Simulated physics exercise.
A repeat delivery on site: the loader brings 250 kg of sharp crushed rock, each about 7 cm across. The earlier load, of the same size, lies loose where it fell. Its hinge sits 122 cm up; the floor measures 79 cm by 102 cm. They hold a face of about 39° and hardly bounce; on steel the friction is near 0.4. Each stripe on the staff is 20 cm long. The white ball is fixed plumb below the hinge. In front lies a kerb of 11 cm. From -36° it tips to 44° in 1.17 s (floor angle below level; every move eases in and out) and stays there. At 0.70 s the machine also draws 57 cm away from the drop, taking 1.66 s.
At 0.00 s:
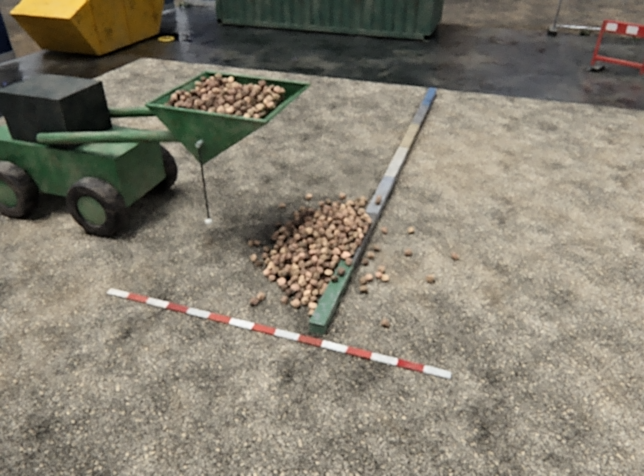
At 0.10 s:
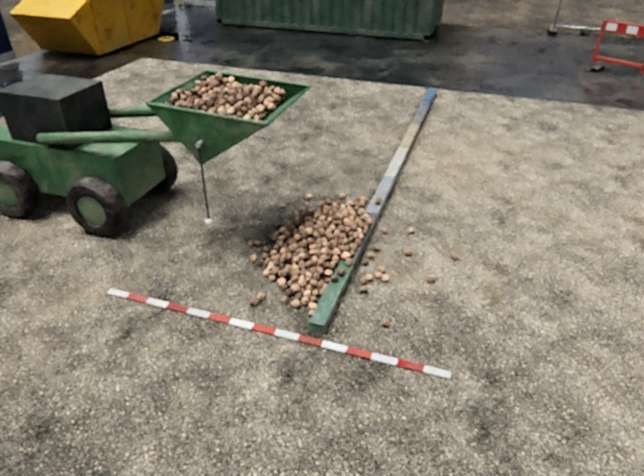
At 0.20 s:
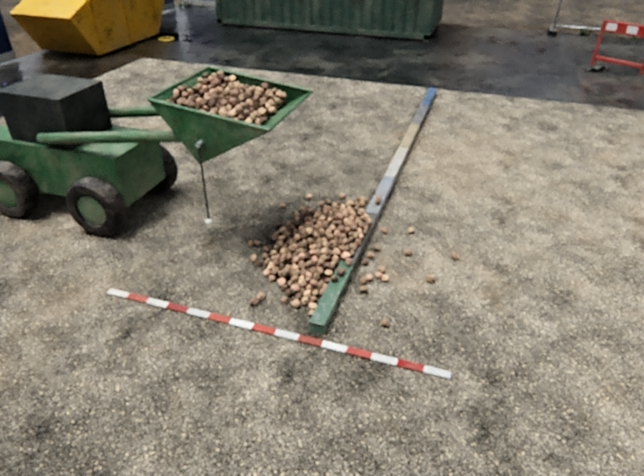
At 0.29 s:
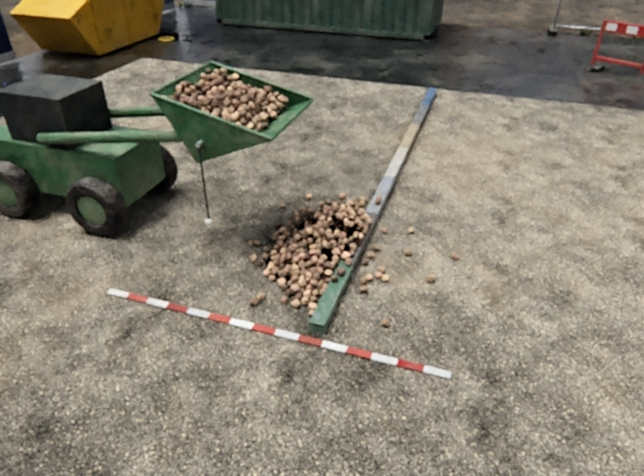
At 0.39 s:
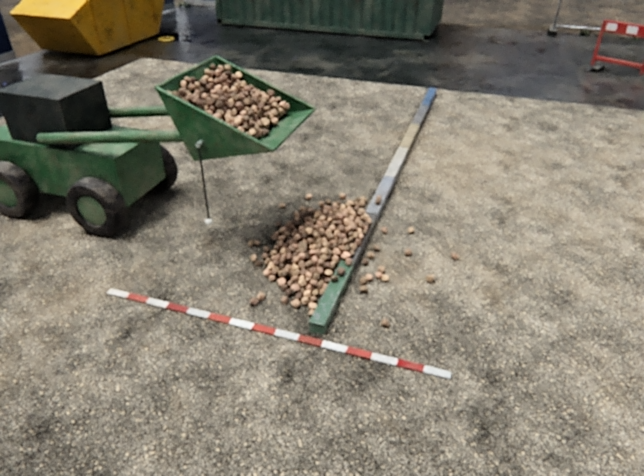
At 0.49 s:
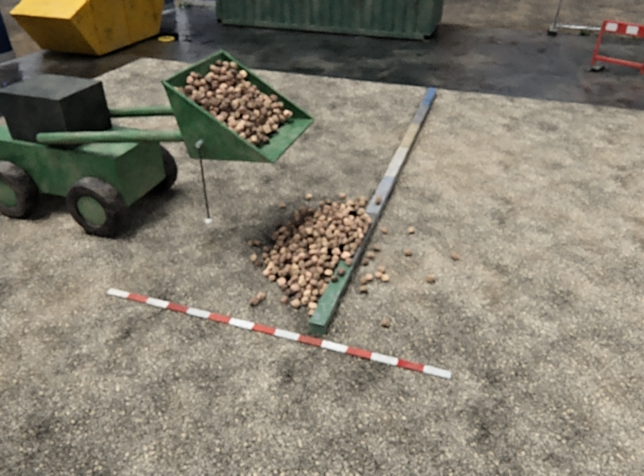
At the start, a green wheeled loader on the left holds a raised bucket of brown stones beside a loose pile lying against a long kerb. The bucket then rotates gradually, its back edge rising and its front lip lowering, while the stones inside shift toward the lip.
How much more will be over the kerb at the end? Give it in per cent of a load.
About 0 per cent.
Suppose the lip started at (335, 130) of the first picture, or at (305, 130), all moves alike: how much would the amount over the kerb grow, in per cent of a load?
Near 35 per cent from the first place, 5 from the second.
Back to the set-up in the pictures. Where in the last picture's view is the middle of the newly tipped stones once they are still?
Their middle is at about (278, 231).
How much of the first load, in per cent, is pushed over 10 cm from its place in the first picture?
About 0 per cent.
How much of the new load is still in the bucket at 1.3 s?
About 35 per cent.
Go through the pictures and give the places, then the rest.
The first picture shows lip at (267, 122), floor tilted -36°, highest stones at (233, 86). The earlier load is highest near (328, 223), 26 cm above ground level, 97 % on this side of the kerb, 3 % over the kerb.
In the second picture, the bucket is at -34°, its lip at (268, 124); the top of the load is at (223, 84); the stones move at 0.1 m/s on average.
In the third picture, the bucket is at -30°, its lip at (270, 130); the top of the load is at (215, 80); the stones move at 0.2 m/s on average.
In the fourth picture, the bucket is at -23°, its lip at (272, 139); the top of the load is at (216, 76); the stones move at 0.3 m/s on average.
The fifth picture shows lip at (274, 151), floor tilted -15°, highest stones at (217, 72); the stones move at 0.3 m/s on average.
In the sixth picture, the bucket is at -6°, its lip at (274, 163); the top of the load is at (221, 69); the stones move at 0.4 m/s on average.
After 0.9 s the floor is at 32°; in per cent of one load, 99 in the bucket, 98 on this side of the kerb, 3 over the kerb; the foremost stones are at (405, 269).
After 1.3 s the floor is at 44°; in per cent of one load, 34 in the bucket, 163 on this side of the kerb, 3 over the kerb; the foremost stones are at (405, 269).
After 2.8 s the floor is at 44°; in per cent of one load, 0 in the bucket, 197 on this side of the kerb, 3 over the kerb; the foremost stones are at (405, 269).
After 5.3 s the floor is at 44°; in per cent of one load, 0 in the bucket, 197 on this side of the kerb, 3 over the kerb; the foremost stones are at (405, 269). Net gain over the kerb, 0.
